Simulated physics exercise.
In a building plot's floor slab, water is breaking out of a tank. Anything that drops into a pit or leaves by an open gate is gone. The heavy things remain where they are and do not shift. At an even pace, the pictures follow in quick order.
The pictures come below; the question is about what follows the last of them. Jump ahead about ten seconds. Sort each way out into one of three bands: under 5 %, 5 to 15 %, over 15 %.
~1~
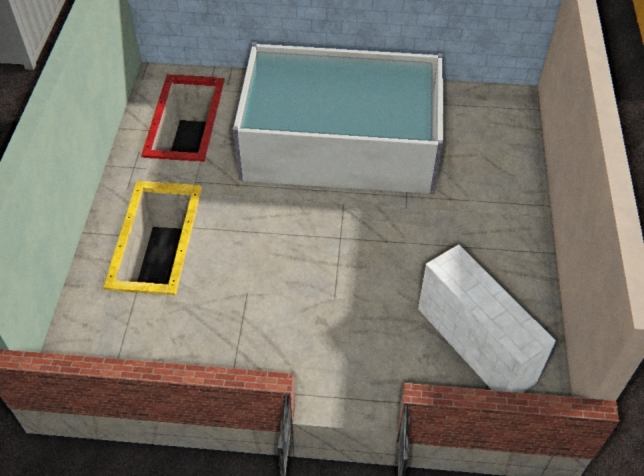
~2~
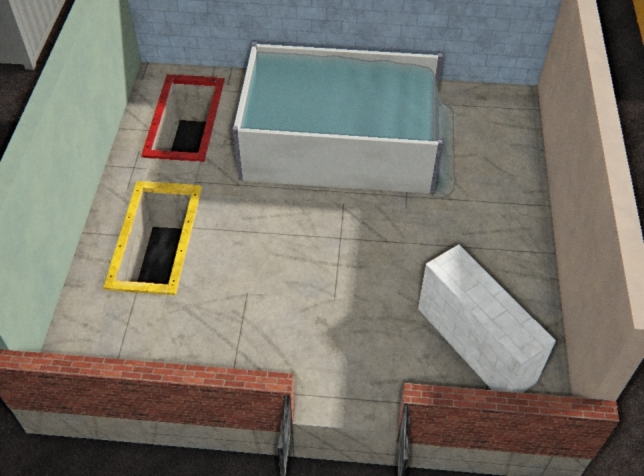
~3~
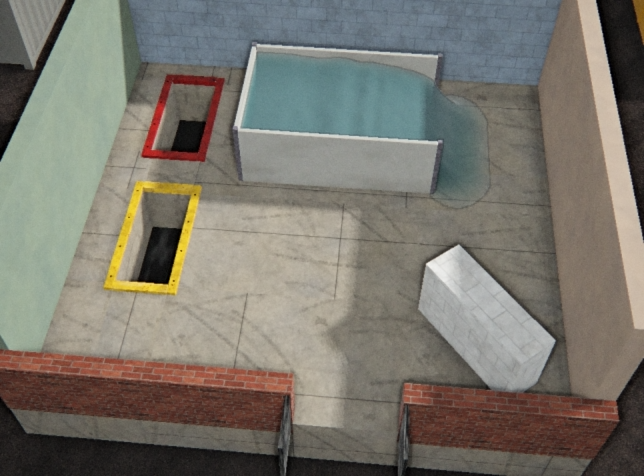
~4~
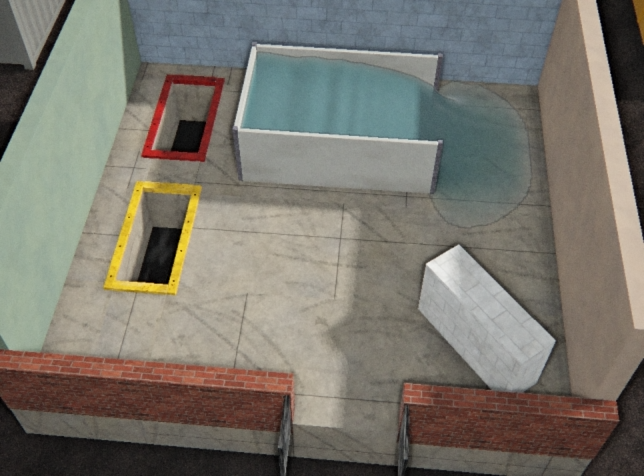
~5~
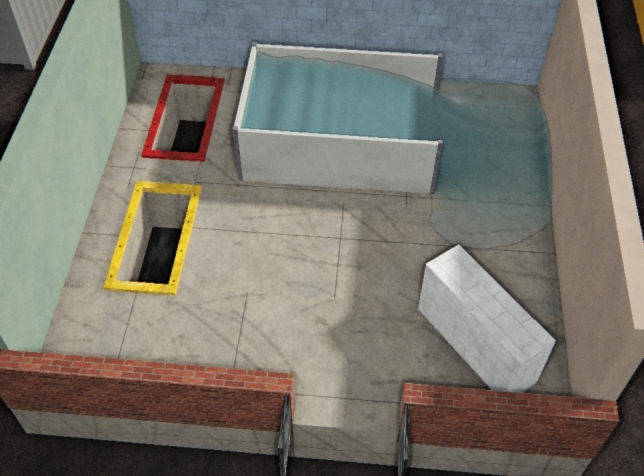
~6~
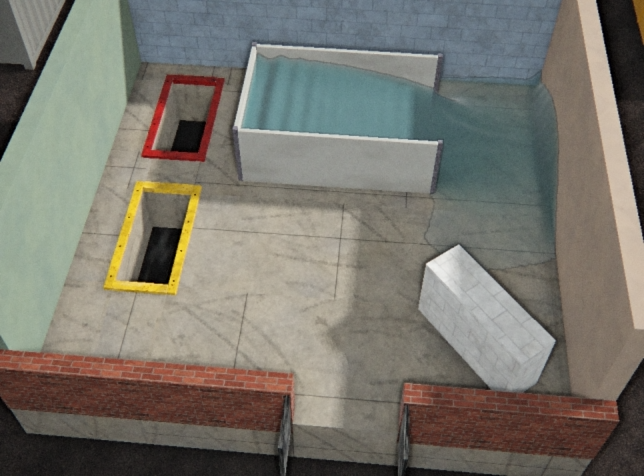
Sorted: Gate - under 5 %; red pit - 5 to 15 %; yellow pit - over 15 %.
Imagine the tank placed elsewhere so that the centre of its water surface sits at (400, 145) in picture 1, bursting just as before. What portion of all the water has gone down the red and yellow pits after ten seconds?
The red pit ends up with 20 per cent and the yellow pit with 14 per cent.
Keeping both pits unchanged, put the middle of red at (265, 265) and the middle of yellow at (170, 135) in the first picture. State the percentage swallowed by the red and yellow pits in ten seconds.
Red share 20%, yellow share 8%.
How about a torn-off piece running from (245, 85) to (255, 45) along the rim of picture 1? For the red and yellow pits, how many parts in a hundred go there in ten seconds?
The red pit gets 70 per cent and the yellow pit 0 per cent.
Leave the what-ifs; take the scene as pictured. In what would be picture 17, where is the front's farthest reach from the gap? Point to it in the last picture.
Pixel estimate: (572, 427).
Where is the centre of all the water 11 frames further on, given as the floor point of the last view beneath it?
Close to (444, 163).
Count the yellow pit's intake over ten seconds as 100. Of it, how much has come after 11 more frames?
It comes to around 0 percent of the ten-second total.
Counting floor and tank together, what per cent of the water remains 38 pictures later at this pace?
I'd say around 88 per cent.
A moment on, water covers 25 % of the floor; the gate 0 %, the red pit 0 %, the yellow pit 0 %.
Next, water covers 30 % of the floor; the gate 0 %, the red pit 0 %, the yellow pit 0 %.
Then, water covers 65 % of the floor; the gate 0 %, the red pit 2 %, the yellow pit 0 %.
Later, water covers 95 % of the floor; the gate 1 %, the red pit 7 %, the yellow pit 4 %.
In the end, water covers 100 % of the floor; the gate 1 %, the red pit 9 %, the yellow pit 19 %.
